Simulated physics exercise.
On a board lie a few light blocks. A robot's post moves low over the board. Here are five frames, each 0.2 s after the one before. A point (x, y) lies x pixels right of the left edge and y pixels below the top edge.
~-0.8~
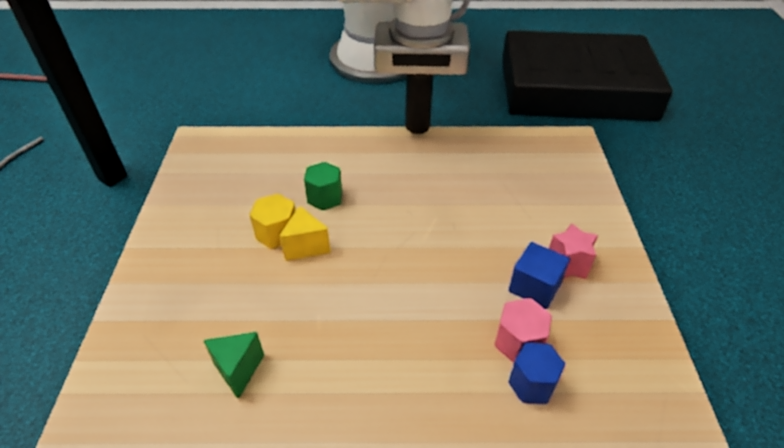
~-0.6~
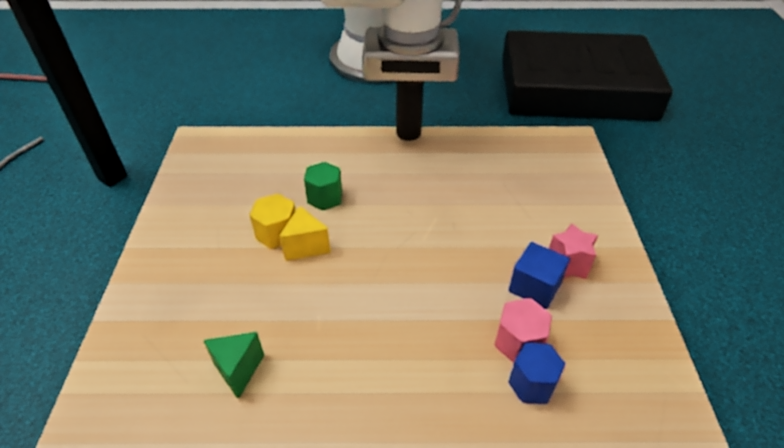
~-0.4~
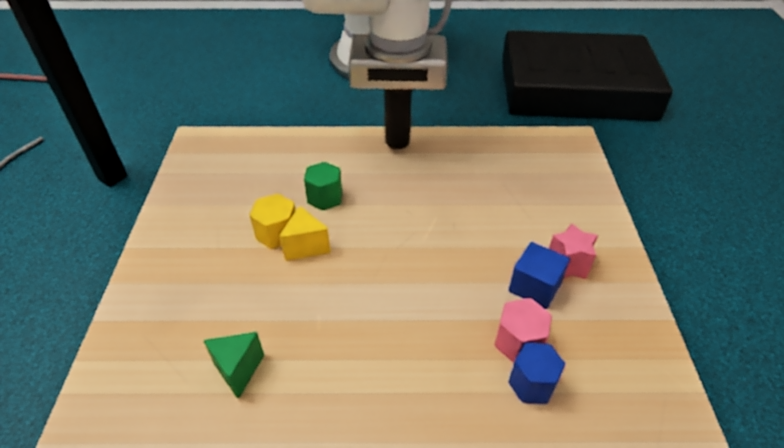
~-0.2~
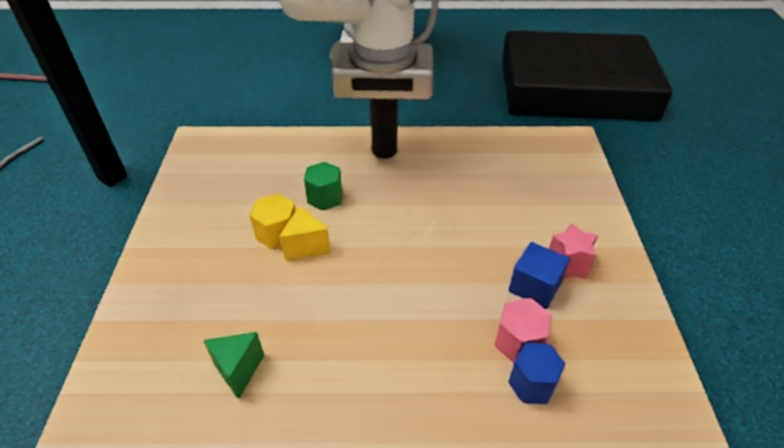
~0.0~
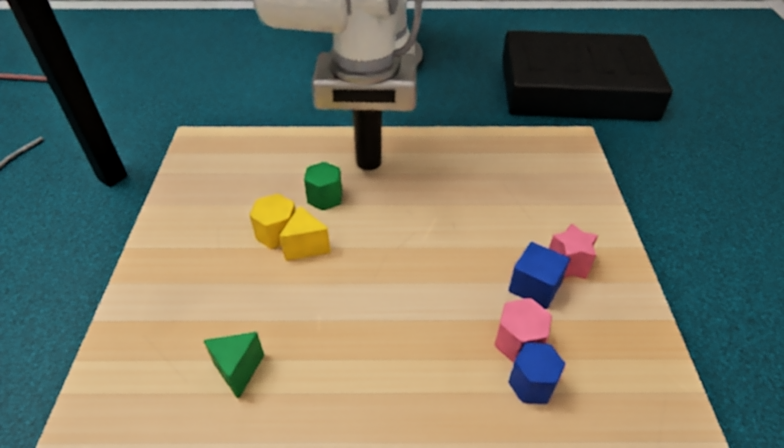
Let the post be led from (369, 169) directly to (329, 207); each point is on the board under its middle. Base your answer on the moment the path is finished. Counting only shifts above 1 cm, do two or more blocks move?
No - that is not the case.
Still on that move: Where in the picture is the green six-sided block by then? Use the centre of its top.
My best guess is (293, 185).
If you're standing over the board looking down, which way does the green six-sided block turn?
It spins clockwise.
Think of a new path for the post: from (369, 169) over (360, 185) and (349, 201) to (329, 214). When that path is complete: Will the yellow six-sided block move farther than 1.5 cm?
No, I don't think so.
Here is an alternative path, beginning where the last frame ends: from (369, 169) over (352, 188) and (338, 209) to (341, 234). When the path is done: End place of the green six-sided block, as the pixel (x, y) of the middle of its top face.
It should be at about (303, 184).
On the path given first. Halfway along, post (348, 180); green six-sided block (318, 175).
At the end, post (328, 199); yellow six-sided block in place; green six-sided block (293, 185), turned 55° clockwise.
